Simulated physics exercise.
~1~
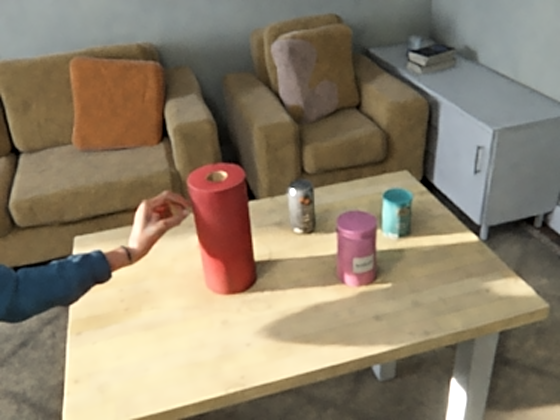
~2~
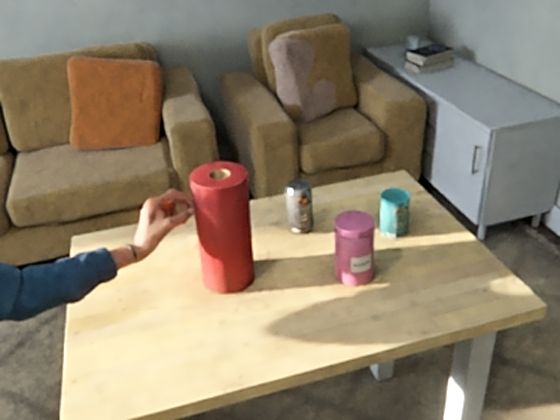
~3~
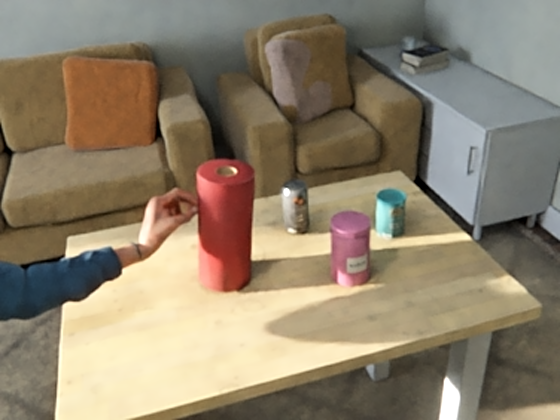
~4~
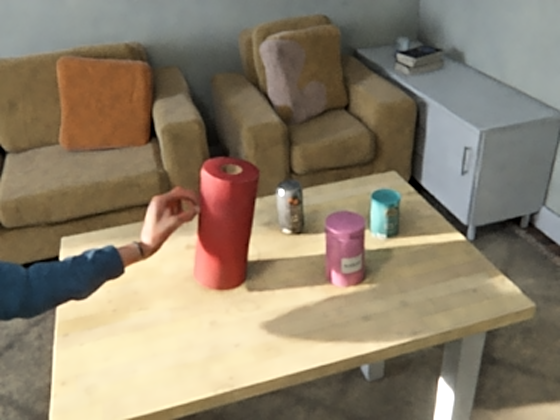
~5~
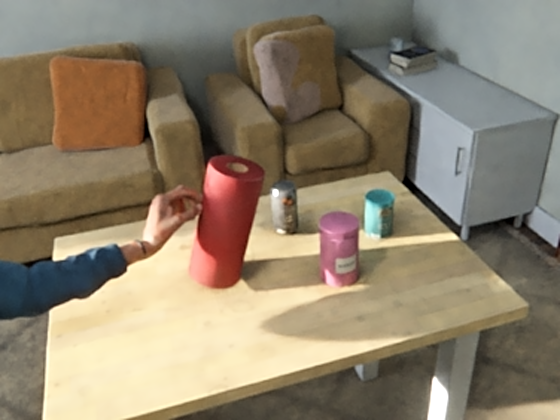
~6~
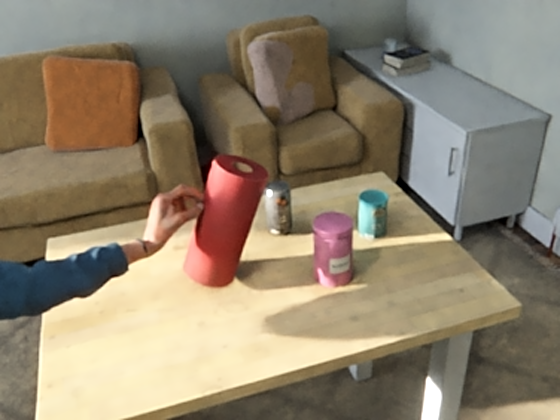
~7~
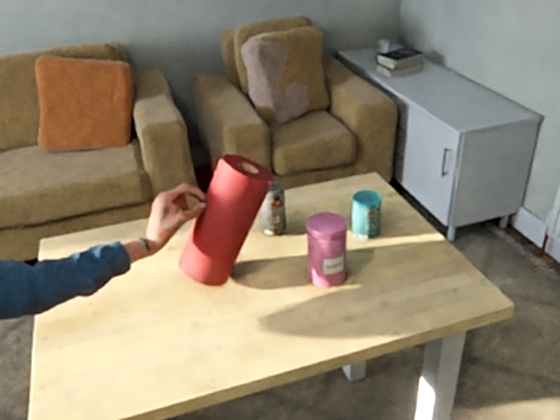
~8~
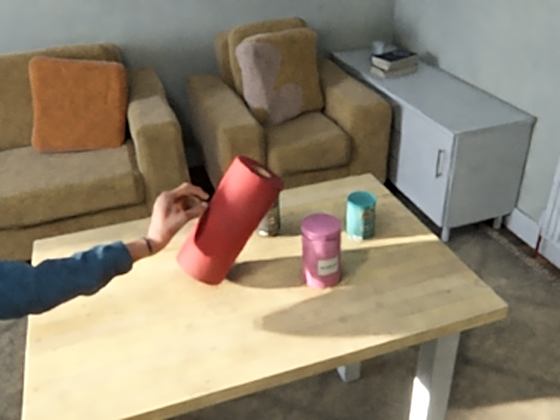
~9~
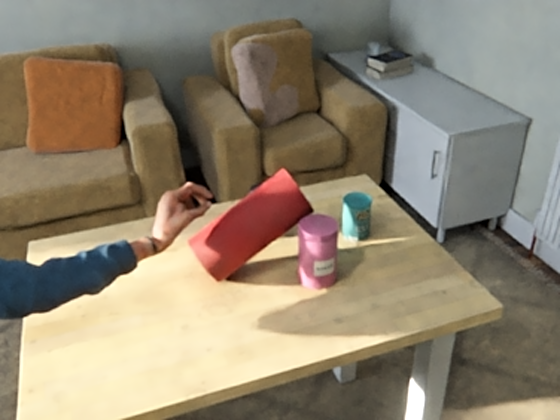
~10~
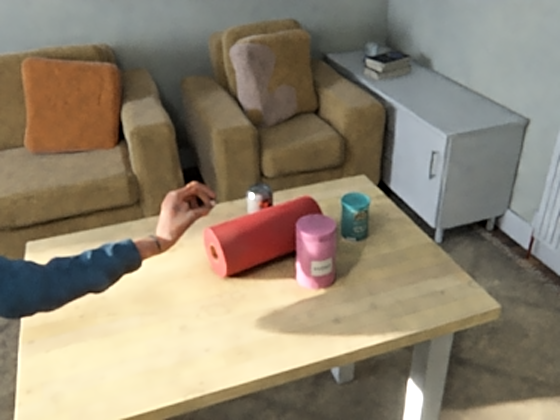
A tall red roll stands near the left side of a pale wooden table, seen from slightly above in a living room with tan sofas and a grey cabinet behind. A grey can stands behind it, a pink jar to its right, and a turquoise tin farther right. From the left, a hand in a blue sleeve reaches to the roll's upper part and pushes it slowly while the view drifts slightly right. The roll leans rightward, tilts further, then drops away from the fingers. It ends on its side between the can and the jar, with the others still upright.
